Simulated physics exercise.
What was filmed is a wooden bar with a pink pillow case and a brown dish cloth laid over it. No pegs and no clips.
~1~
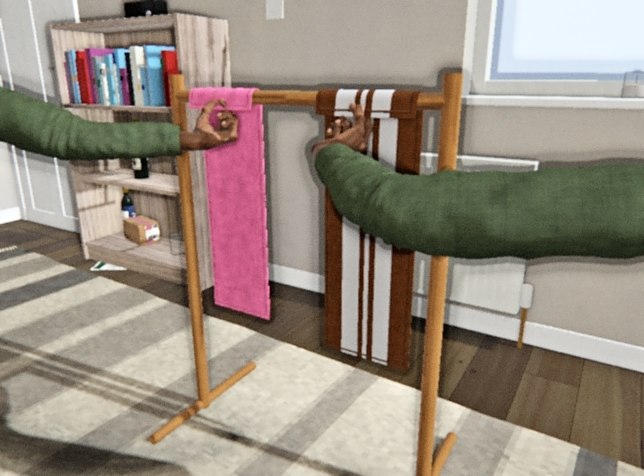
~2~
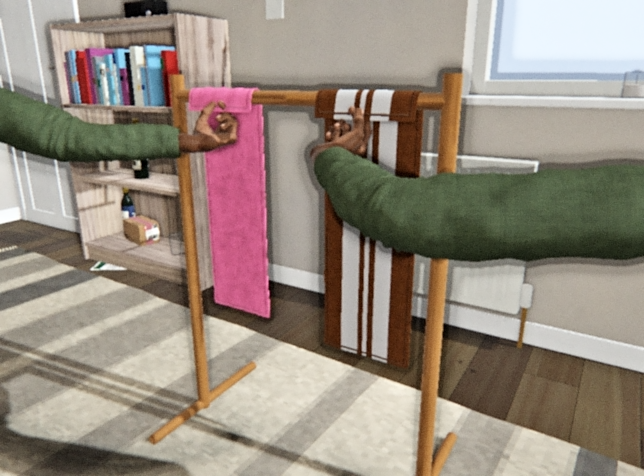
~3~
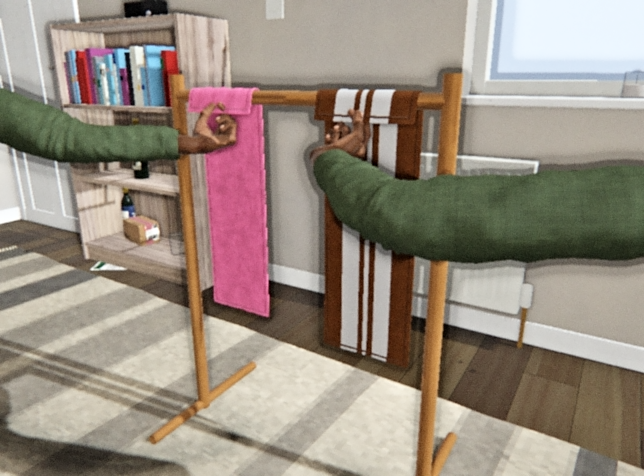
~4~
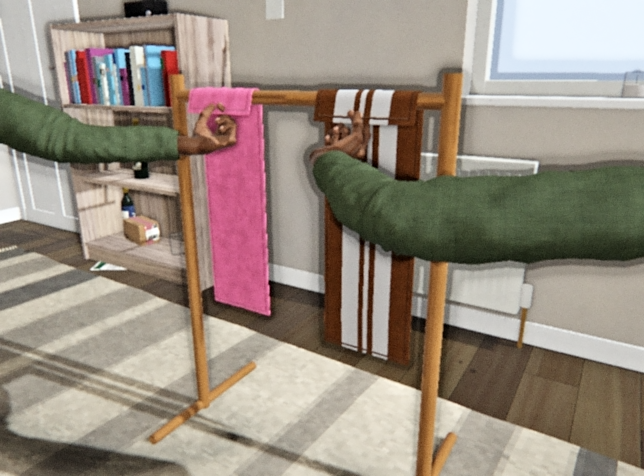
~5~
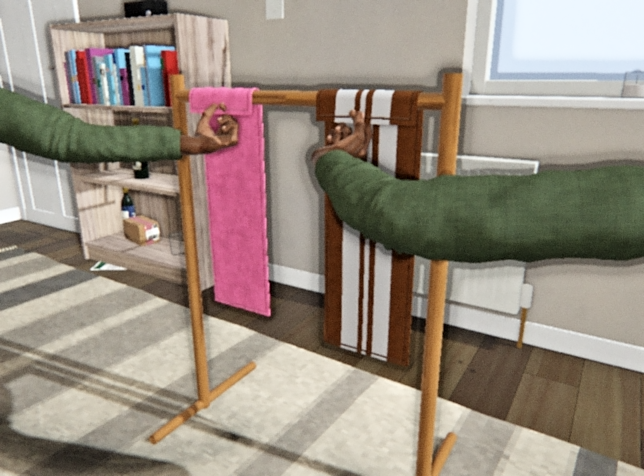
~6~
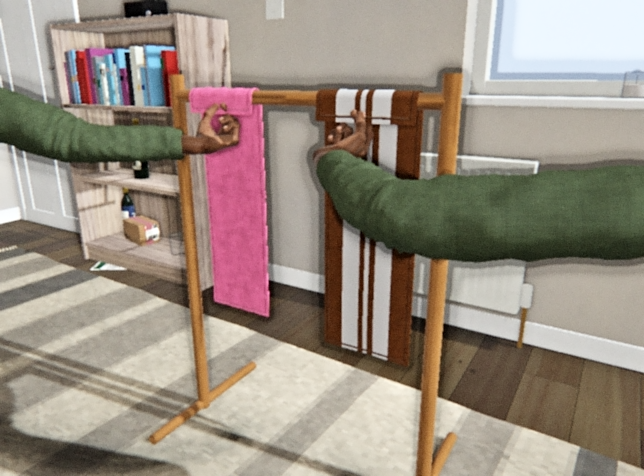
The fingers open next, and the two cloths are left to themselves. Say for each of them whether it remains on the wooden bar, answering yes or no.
Pink pillow case: No; brown dish cloth: No.
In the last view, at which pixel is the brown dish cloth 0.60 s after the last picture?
Its middle is around (361, 465) then.
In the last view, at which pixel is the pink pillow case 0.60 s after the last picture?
Its middle is roughly at (247, 417).
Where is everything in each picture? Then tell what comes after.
Pillow case front hem (234, 104), back hem (255, 311); dish cloth front hem (339, 109), back hem (344, 347), in the first frame.
Pillow case front hem (234, 107); dish cloth front hem (338, 112), in the second frame.
Pillow case front hem (233, 108); dish cloth front hem (337, 114), in the third frame.
Pillow case front hem (233, 109); dish cloth front hem (337, 116), in the fourth frame.
Pillow case front hem (234, 108); dish cloth front hem (339, 115), in the fifth frame.
Pillow case front hem (235, 108), back hem (254, 308), front far shorter than the back; dish cloth front hem (339, 115), back hem (344, 343), front far shorter than the back, in the sixth frame.
Then, 0.34 s after the last picture, pillow case clear of the rail and dropping near (242, 294); dish cloth clear of the rail and dropping near (366, 311).
Then, 0.60 s after the last picture, pillow case in a heap on the floor near (247, 417); dish cloth in a heap on the floor near (360, 465).
At rest, pillow case in a heap on the floor near (246, 420); dish cloth in a heap on the floor near (361, 467). The pink pillow case slides off and the brown dish cloth slips to the floor.
